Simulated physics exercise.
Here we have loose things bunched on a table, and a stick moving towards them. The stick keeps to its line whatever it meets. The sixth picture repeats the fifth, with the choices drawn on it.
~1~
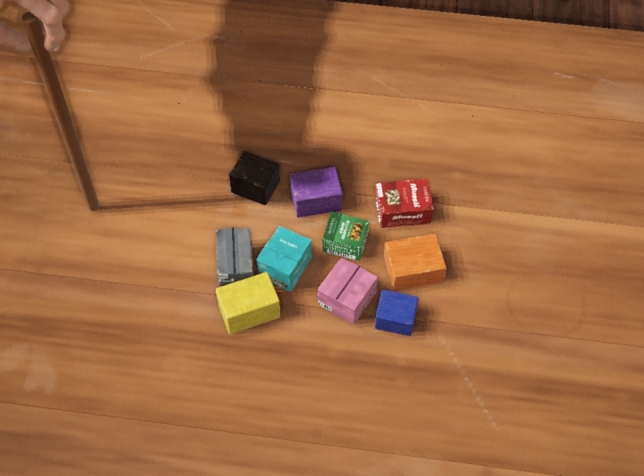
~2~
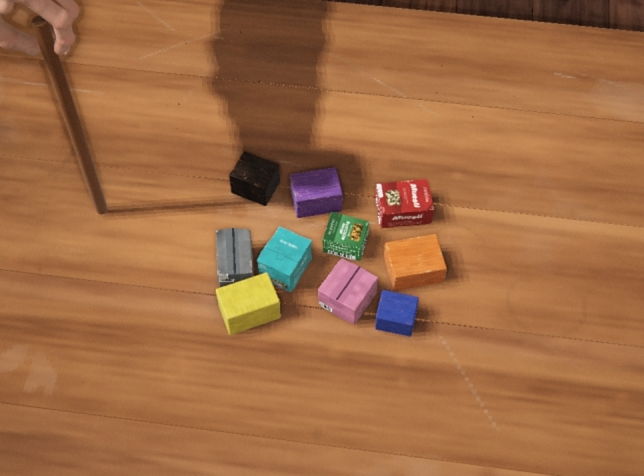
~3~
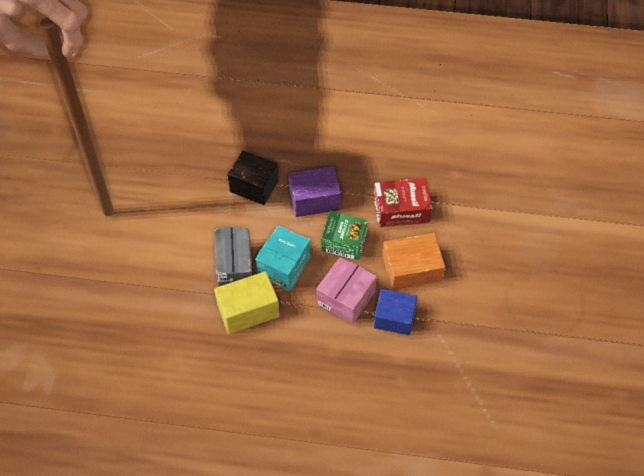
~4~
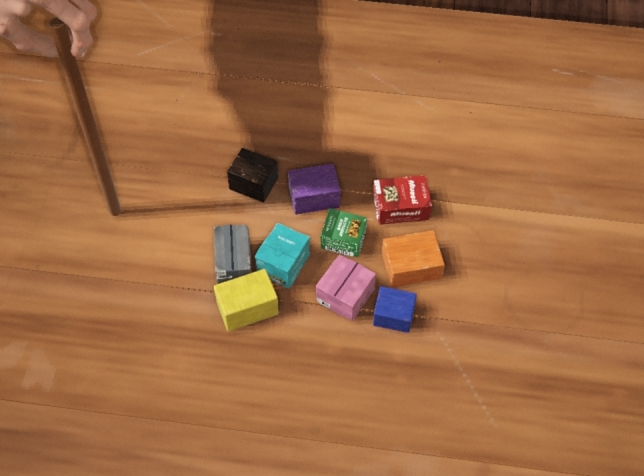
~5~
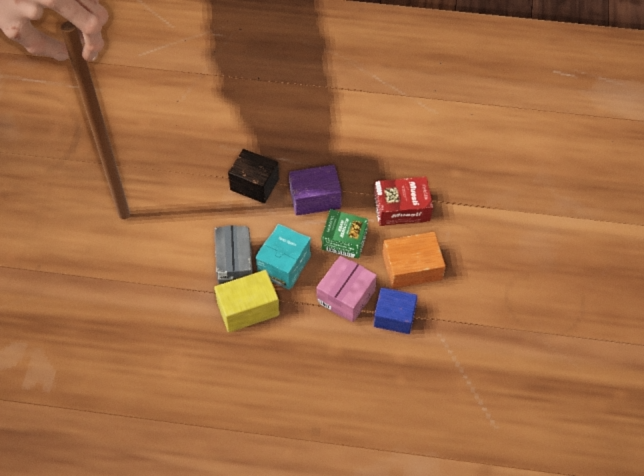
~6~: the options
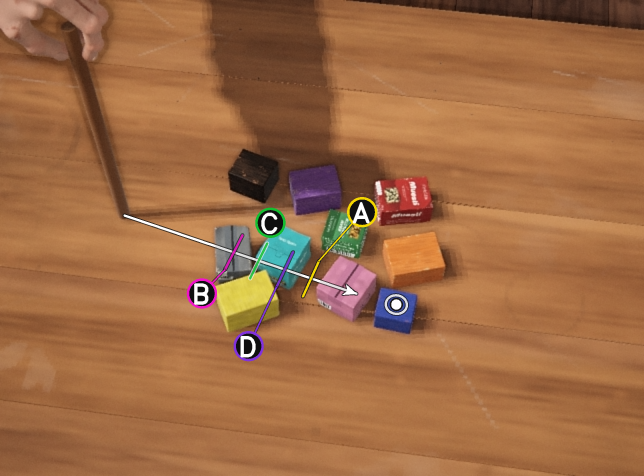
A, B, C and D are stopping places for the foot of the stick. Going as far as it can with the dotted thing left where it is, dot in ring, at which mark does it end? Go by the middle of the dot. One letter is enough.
C.
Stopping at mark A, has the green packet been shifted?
No.
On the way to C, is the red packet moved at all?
By then, no.
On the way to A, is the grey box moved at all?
Yes.
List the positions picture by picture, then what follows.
In the first picture, turquoise packet (284, 259); red packet (404, 203); black block (255, 178).
In the second picture, black block (255, 179); purple block (316, 193).
In the third picture, pink box (347, 290); blue block (396, 312).
In the fourth picture, grey box (233, 255); yellow block (247, 300).
In the fifth picture, orange block (413, 260); green packet (345, 234); turquoise packet (283, 257).
On the copy, A at (311, 278); B at (233, 252); C at (259, 261); D at (285, 270); the arrow from (125, 216) to (356, 294); the white dot at (397, 304).
On C. First, foot of the stick (173, 233).
Then, foot of the stick (221, 249); grey box (240, 256).
Finally, foot of the stick (259, 262); grey box (276, 268); turquoise packet (316, 271); the dot is still in its ring.
By contrast, A shifts the dotted thing to (443, 331); B keeps the dot in but is short; D shifts the dotted thing to (415, 319).
